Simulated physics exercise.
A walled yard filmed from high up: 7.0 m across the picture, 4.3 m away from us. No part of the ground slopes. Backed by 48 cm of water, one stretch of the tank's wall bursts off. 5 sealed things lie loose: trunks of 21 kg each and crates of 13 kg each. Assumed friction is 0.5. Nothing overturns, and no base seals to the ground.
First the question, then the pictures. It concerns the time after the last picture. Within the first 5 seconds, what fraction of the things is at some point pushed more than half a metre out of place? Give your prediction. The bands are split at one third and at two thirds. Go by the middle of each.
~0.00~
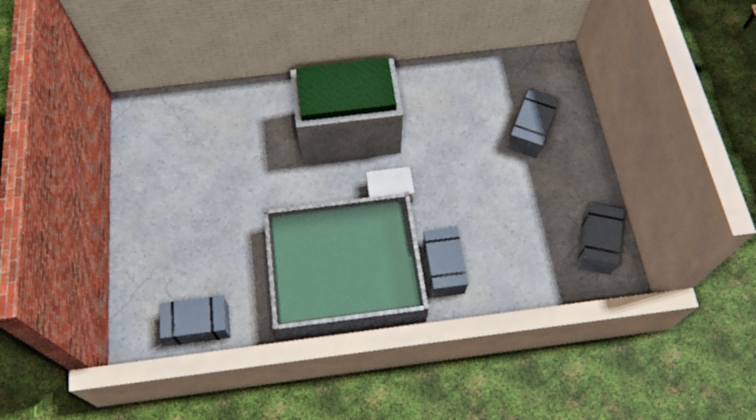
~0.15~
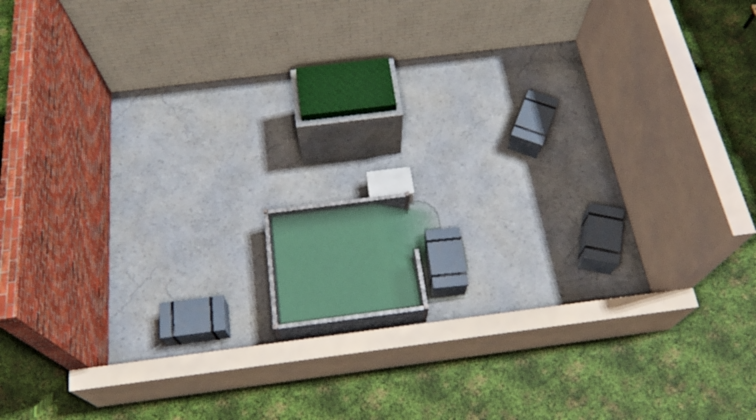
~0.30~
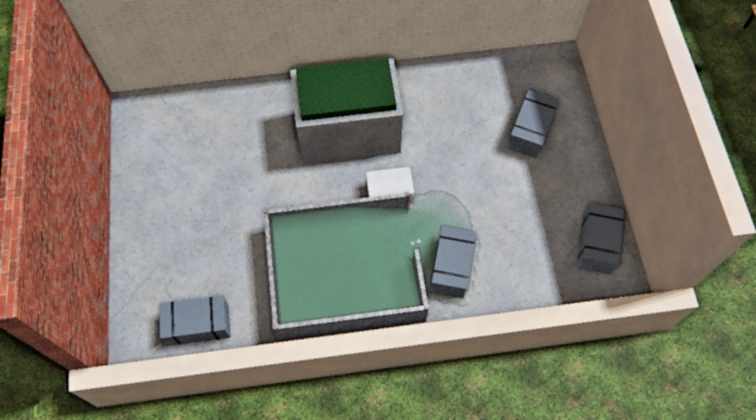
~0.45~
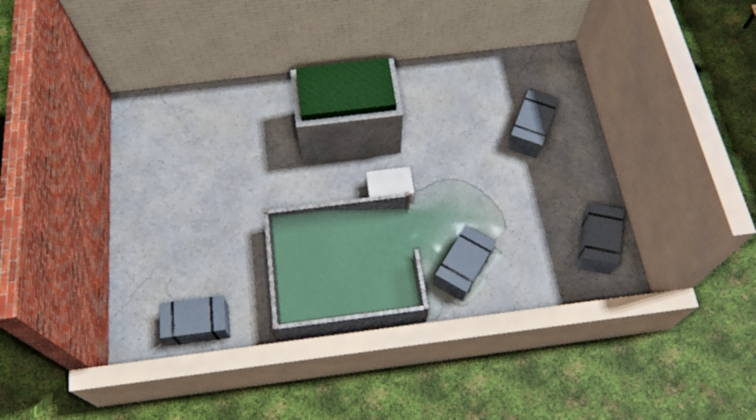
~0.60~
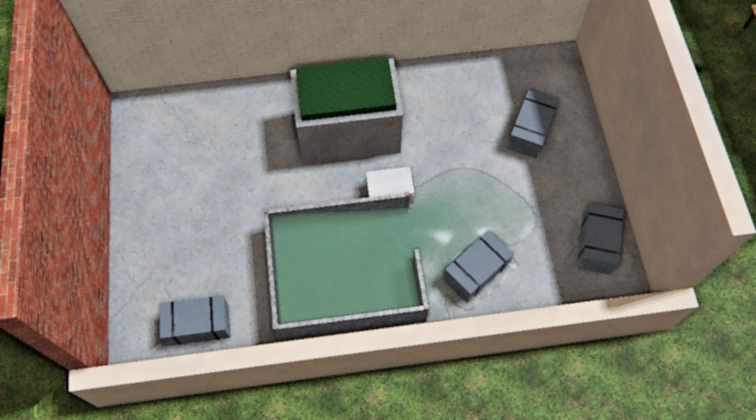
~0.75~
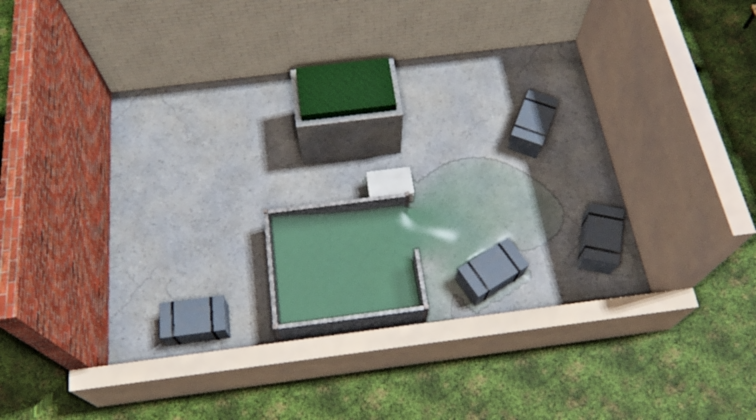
It is a third up to two thirds.
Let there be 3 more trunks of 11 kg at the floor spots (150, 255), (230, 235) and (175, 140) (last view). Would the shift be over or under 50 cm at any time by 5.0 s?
Going through them in turn, I'd say not that far, not that far and not that far.
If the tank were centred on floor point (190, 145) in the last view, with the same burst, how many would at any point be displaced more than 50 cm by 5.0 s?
The answer would then be 1.
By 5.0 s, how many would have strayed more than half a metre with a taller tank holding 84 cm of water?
Count under that change: 2.
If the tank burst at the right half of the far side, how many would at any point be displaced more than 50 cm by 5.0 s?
Then it comes to 2.
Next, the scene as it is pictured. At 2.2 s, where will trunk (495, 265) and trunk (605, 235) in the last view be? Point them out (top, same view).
Somewhere around (523, 295) and (634, 243).
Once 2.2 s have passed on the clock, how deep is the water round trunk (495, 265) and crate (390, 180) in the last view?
Roughly 3 and 1 cm.
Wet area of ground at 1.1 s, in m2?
Around 8.0 m2 of it.
After 1.1 s 1 of 5 are over 50 cm from their spots; 0 afloat.
After 2.2 s 2 of 5 are over 50 cm from their spots; 0 afloat.
After 3.5 s 2 of 5 are over 50 cm from their spots; 2 afloat.
After 5.0 s 2 of 5 are over 50 cm from their spots, and 2 have been at some point; 2 afloat.
